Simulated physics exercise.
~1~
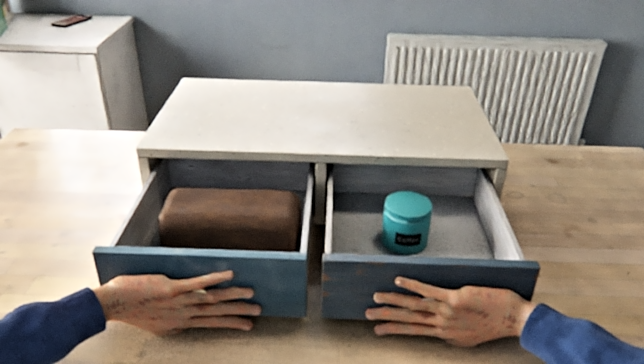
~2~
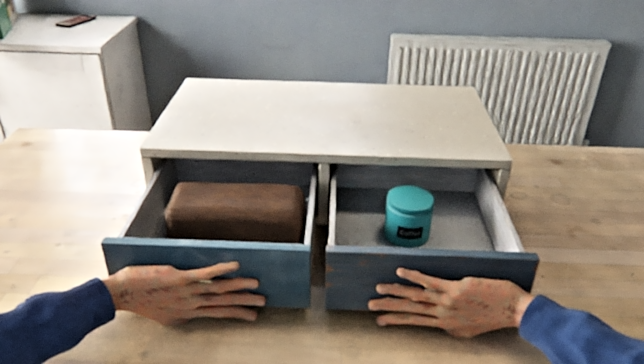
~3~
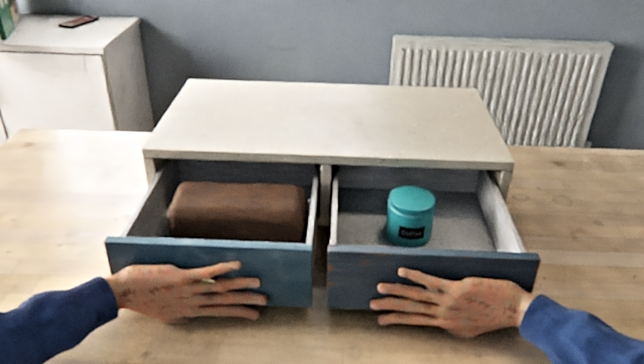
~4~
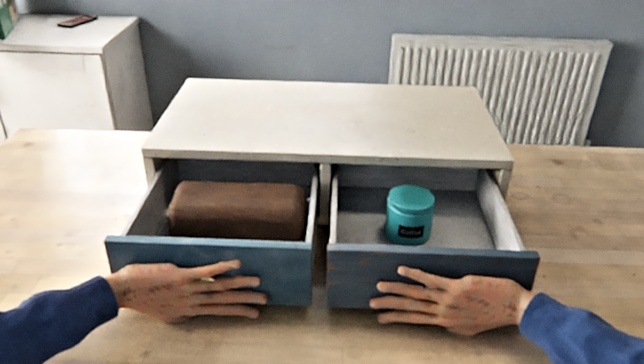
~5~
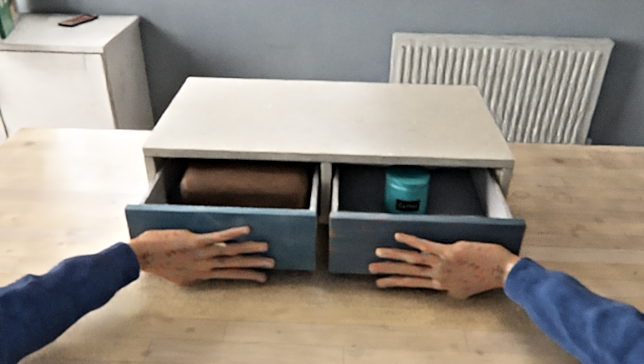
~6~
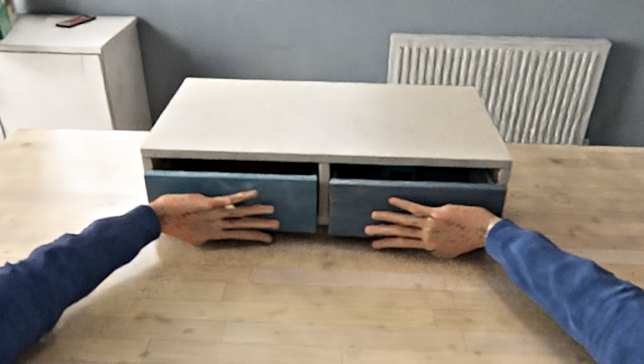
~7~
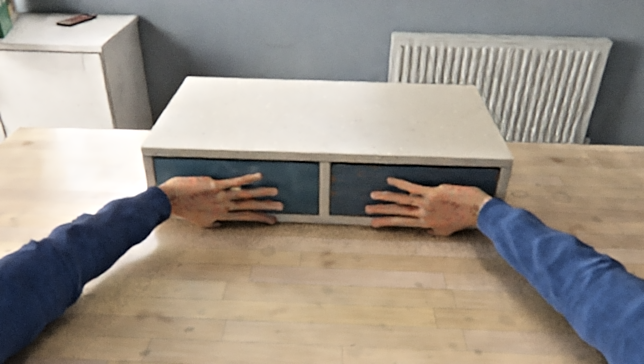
Two hands push the open drawers holding a brown loaf and turquoise jar fully shut.
